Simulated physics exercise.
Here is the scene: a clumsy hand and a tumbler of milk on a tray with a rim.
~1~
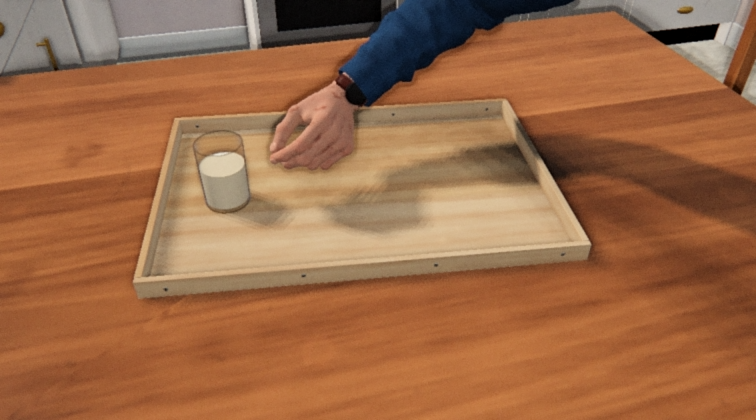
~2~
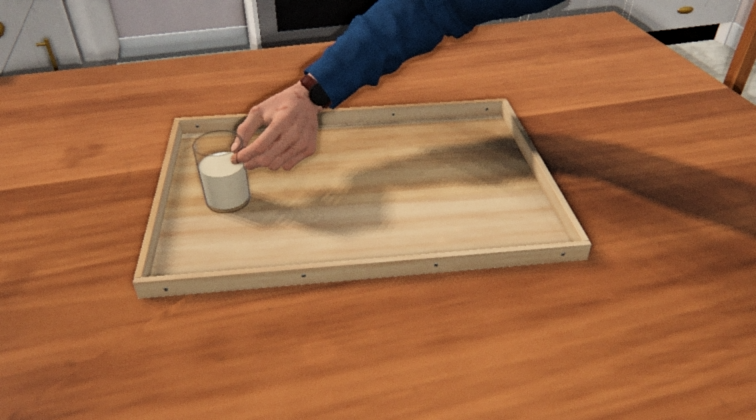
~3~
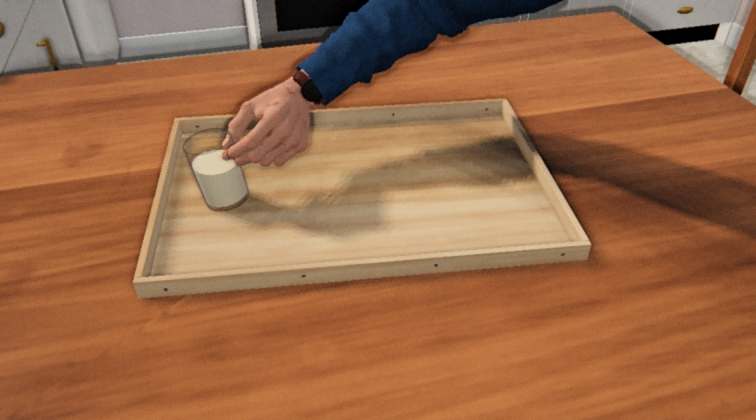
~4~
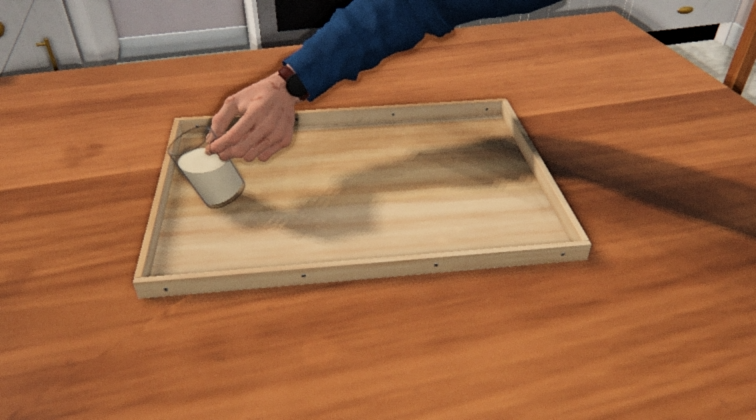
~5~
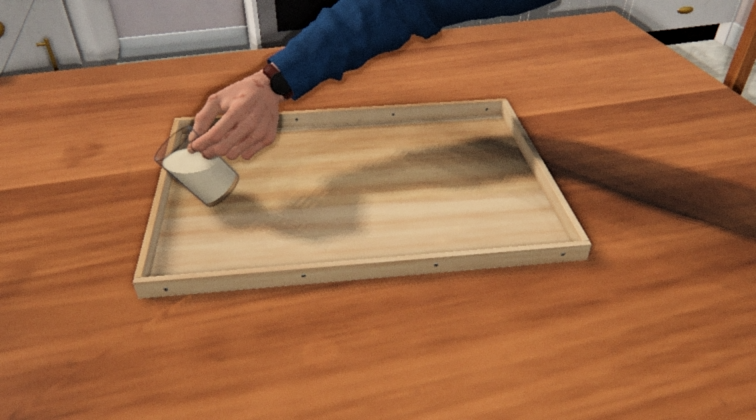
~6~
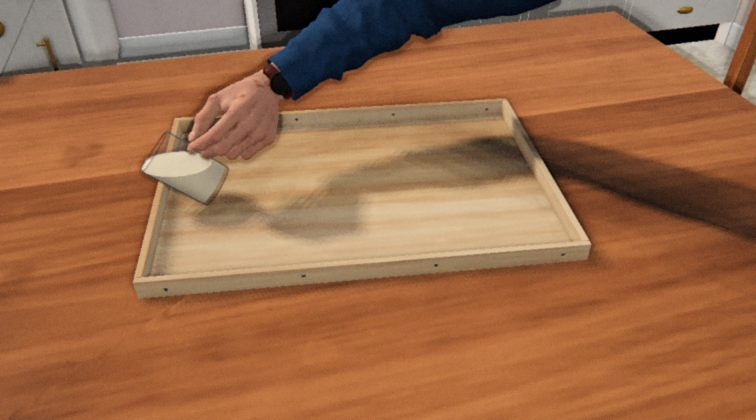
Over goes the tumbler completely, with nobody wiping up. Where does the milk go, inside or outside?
The milk wets the top as well.
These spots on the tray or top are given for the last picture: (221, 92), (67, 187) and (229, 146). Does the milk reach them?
Going in the order asked, the first spot is outside the spill, the second is inside the spill and the third is outside the spill.
Next, the tumbler lies across the rim; the puddle covers about as much as a plate; the table is getting wet.
After that, the puddle covers about as much as a tray; the table is getting wet.
Finally, the puddle covers about as much as a tray; the table is getting wet.
